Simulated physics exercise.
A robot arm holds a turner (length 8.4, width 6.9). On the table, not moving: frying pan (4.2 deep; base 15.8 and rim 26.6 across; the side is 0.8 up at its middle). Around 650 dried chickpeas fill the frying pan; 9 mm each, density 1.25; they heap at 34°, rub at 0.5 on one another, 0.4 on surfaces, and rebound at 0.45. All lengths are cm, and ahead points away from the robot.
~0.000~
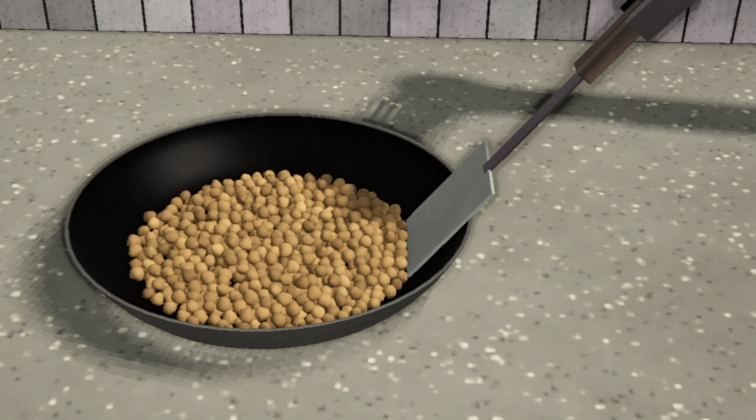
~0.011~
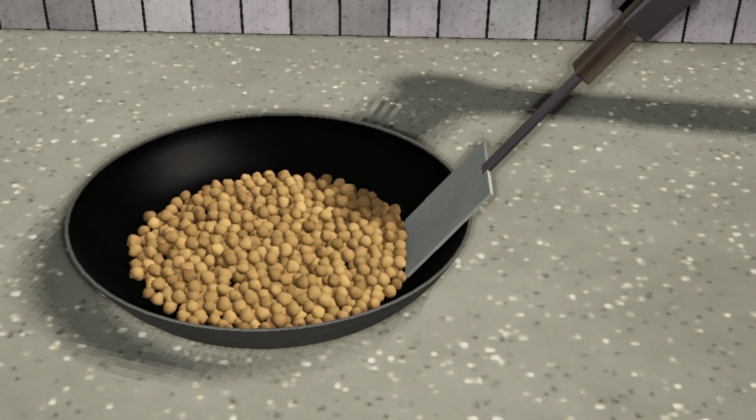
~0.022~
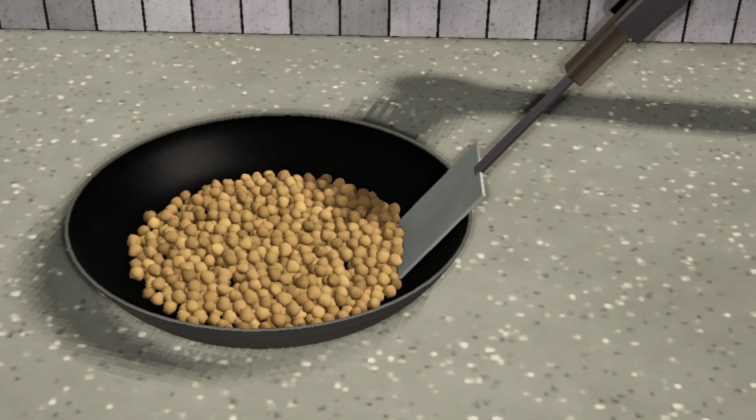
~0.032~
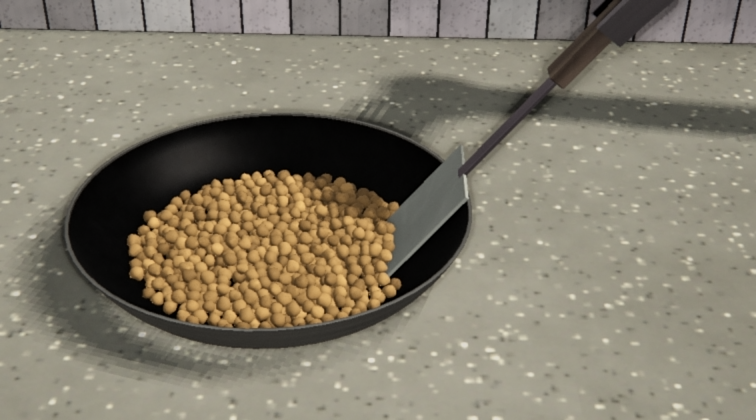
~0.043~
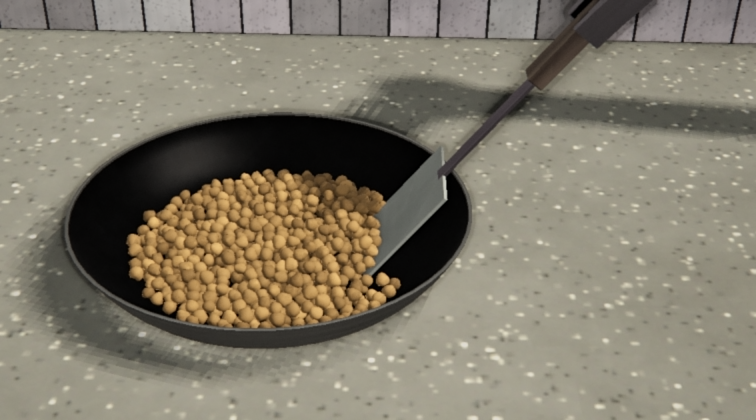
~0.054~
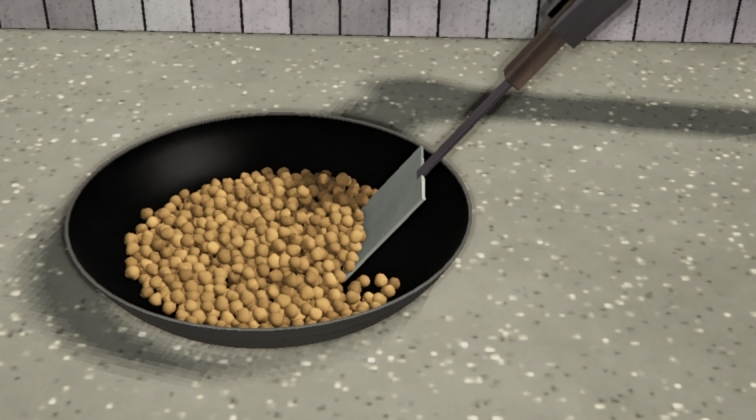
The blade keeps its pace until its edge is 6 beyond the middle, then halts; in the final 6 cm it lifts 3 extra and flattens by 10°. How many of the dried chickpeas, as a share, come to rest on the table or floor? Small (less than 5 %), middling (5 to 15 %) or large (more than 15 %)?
Share on the table or floor: Middling (5 to 15 %).
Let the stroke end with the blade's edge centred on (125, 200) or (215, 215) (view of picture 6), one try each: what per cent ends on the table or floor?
About 20 and 5 per cent.
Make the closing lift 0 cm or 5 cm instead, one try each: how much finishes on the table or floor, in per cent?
About 0 and 10 per cent.
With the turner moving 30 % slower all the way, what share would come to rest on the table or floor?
It would be near 5 per cent.
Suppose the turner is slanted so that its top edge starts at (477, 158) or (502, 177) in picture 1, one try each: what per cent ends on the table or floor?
About 10 and 10 per cent.
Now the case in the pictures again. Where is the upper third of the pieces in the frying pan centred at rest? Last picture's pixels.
At about (152, 229).
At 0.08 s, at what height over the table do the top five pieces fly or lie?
Some 5 cm.
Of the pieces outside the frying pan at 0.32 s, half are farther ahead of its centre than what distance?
Some 24 cm.
By 0.08 s, sloping 52°, highest piece 7 above the table; 654 in the frying pan.
By 0.11 s, sloping 49°, highest piece 8 above the table; 654 in the frying pan.
By 0.32 s, sloping 42°, highest piece 5 above the table; 591 in the frying pan, 60 on the table or floor, 3 on the blade or in flight.
By 1.37 s, sloping 42°, highest piece 4 above the table; 590 in the frying pan, 64 on the table or floor.
Final count, 590 in the frying pan, 64 on the table or floor. That is 10 % on the table or floor.
